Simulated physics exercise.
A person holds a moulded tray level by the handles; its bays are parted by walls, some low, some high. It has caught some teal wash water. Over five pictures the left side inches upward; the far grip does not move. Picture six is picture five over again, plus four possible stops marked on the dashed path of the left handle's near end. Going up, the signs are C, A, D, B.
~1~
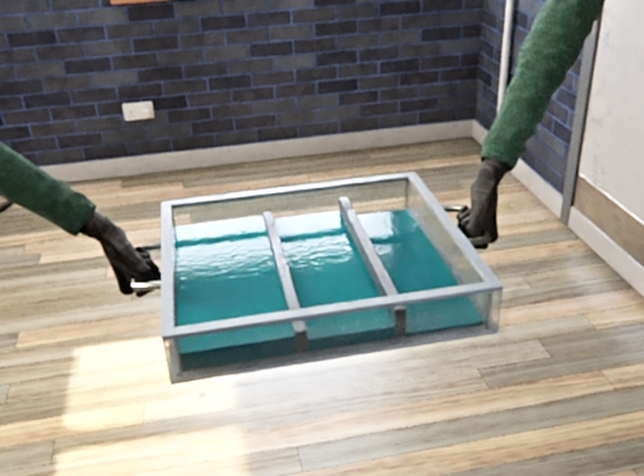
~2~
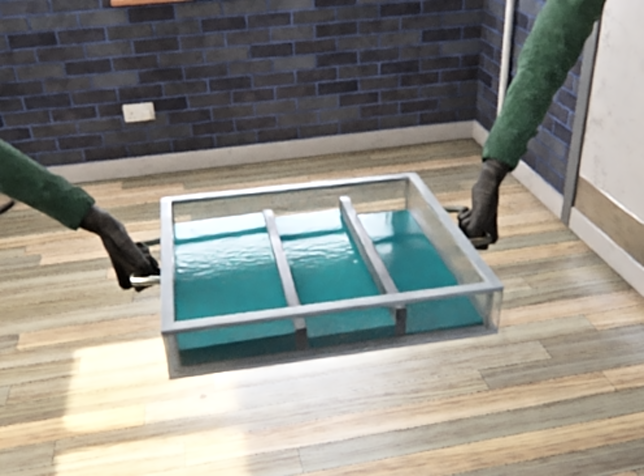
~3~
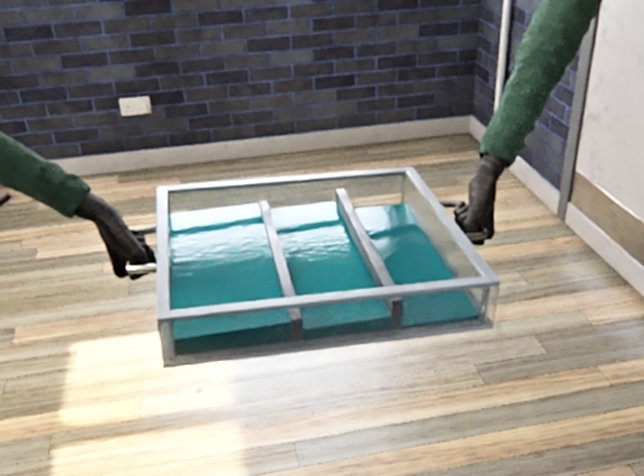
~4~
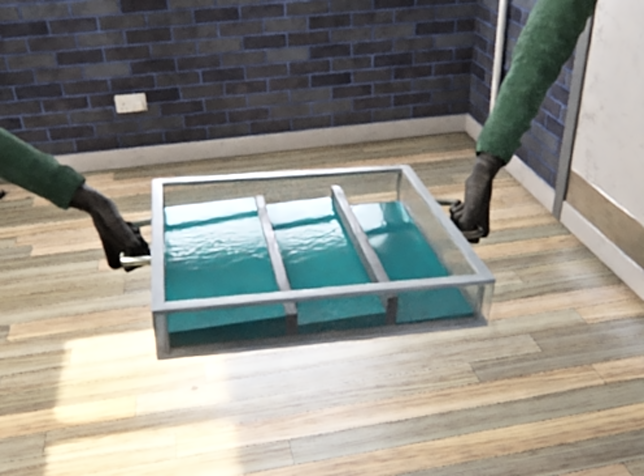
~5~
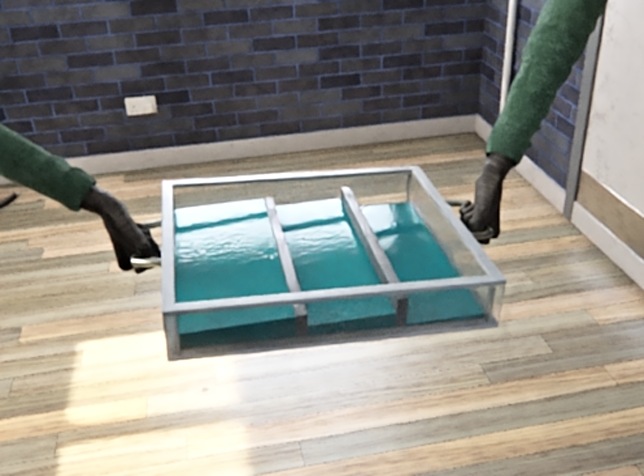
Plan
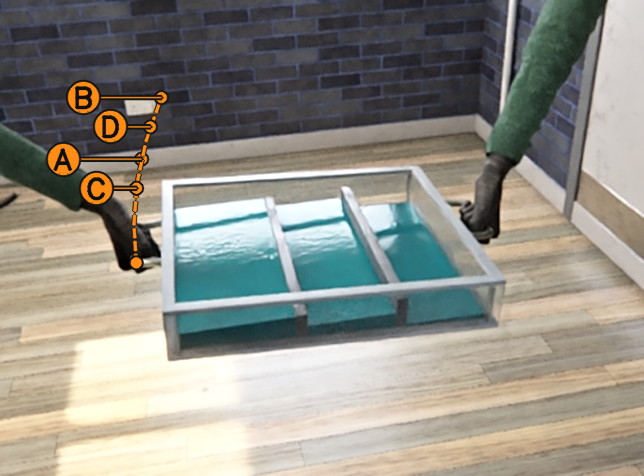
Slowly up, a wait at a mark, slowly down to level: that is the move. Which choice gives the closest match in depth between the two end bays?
Use stop C.
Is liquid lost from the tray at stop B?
Yes, some is lost.
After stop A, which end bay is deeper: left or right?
The right one.
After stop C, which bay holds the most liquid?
The middle bay.
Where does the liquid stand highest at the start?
It is the left one.
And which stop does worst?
Here it is stop B.
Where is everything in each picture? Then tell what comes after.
In the first frame, the tray is level; deepest in the left bay, at (230, 274), shallowest in the right; left handle at (137, 268).
In the second frame, tipped about 1° down to the right; no wall is crossed; left handle at (137, 262).
In the third frame, tipped about 2° down to the right; no wall is crossed; left handle at (132, 250).
In the fourth frame, tipped about 3° down to the right; no wall is crossed; left handle at (127, 242).
In the fifth frame, tipped about 3° down to the right; deepest in the left bay, at (230, 256), shallowest in the right; left handle at (137, 244).
In orange, A at (141, 159); B at (161, 97); C at (136, 188); D at (150, 126).
With A, the right end bay stands much deeper than the other; nothing spills.
With B, the right end bay stands much deeper than the other; about 2 % goes over the rim.
With C, the two end bays stand about equally deep; nothing spills.
With D, the right end bay stands much deeper than the other; nothing spills.
